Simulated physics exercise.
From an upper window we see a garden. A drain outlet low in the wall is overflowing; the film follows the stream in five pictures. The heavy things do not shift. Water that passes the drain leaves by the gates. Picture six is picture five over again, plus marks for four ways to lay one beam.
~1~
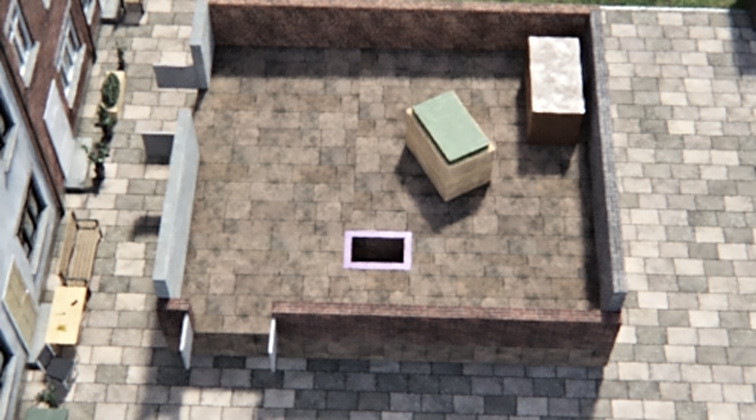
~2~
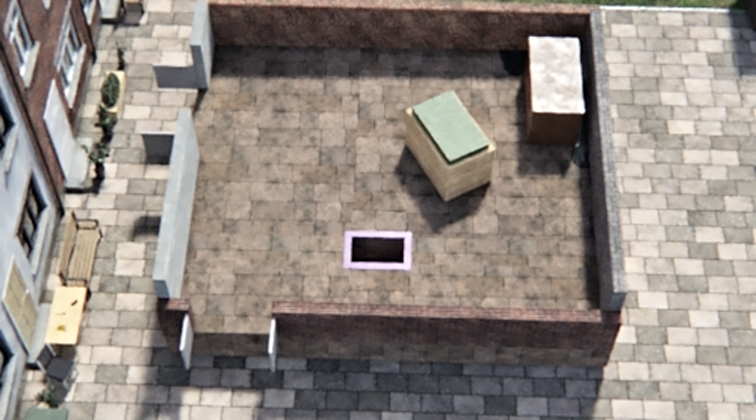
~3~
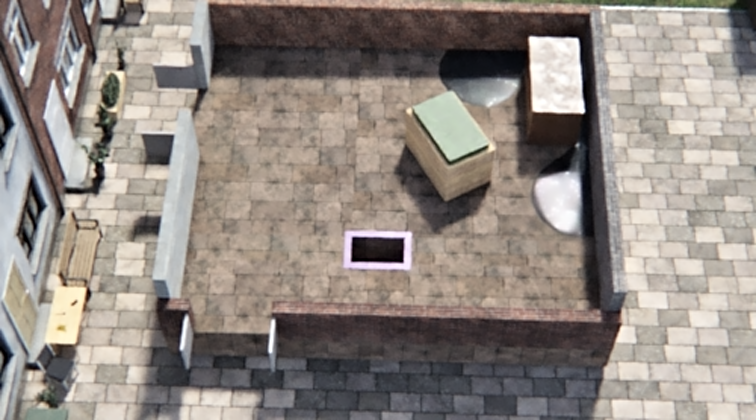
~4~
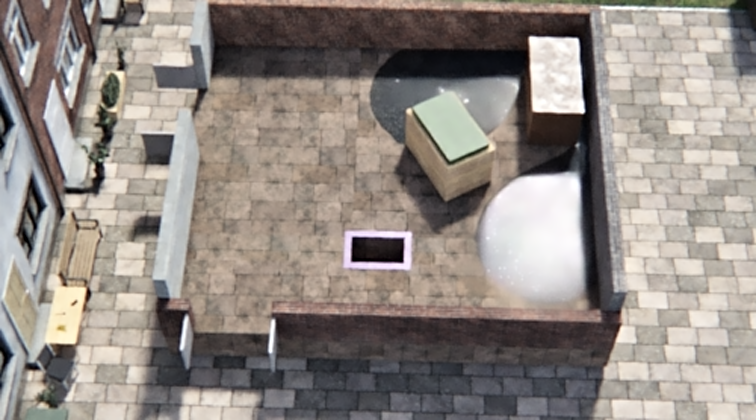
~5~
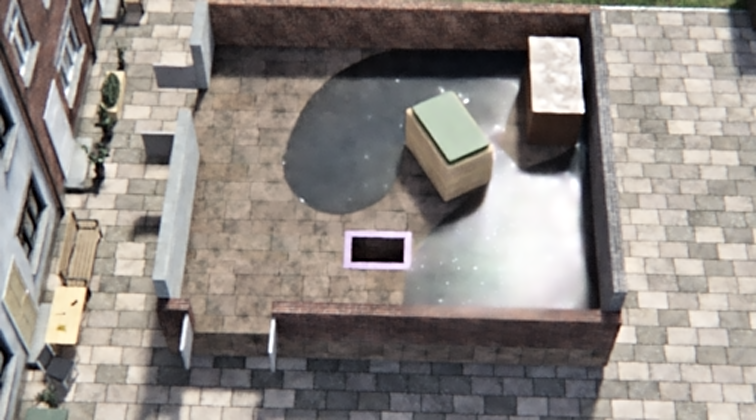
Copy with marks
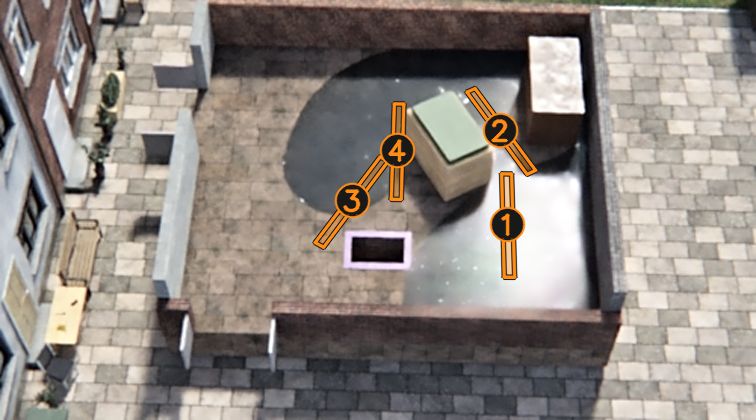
In a walled, paved garden seen from above, water appears near the tall box in the upper right corner and spreads in two widening sheets, which merge around the green-topped crate while the purple-edged drain pit stays dry.
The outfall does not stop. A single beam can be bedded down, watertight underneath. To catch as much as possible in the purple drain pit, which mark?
4.
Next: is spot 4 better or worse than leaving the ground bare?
Spot 4 is better.
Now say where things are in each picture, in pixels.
Outfall at (584, 72); purple drain pit at (378, 250); open gate at (235, 322); open gate at (204, 121); 1 % of the ground is wet; purple drain pit still dry.
Water covers 3 % of the ground and shows as far out as (589, 158); purple drain pit still dry.
Water covers 10 % of the ground and shows as far out as (591, 231); purple drain pit still dry.
Water covers 26 % of the ground and shows as far out as (532, 294); purple drain pit still dry.
Water covers 47 % of the ground and shows as far out as (289, 182); purple drain pit still dry.
On the marked copy, 1 from (509, 277) to (506, 173); 2 from (471, 90) to (531, 172); 3 from (319, 244) to (384, 158); 4 from (396, 199) to (399, 103).
For spot 1, about 4 % of the stream runs into the purple drain pit, about 96 % out by the gates.
For spot 2, about 5 % of the stream runs into the purple drain pit, about 95 % out by the gates.
For spot 3, about 6 % of the stream runs into the purple drain pit, about 94 % out by the gates.
For spot 4, about 11 % of the stream runs into the purple drain pit, about 88 % out by the gates.
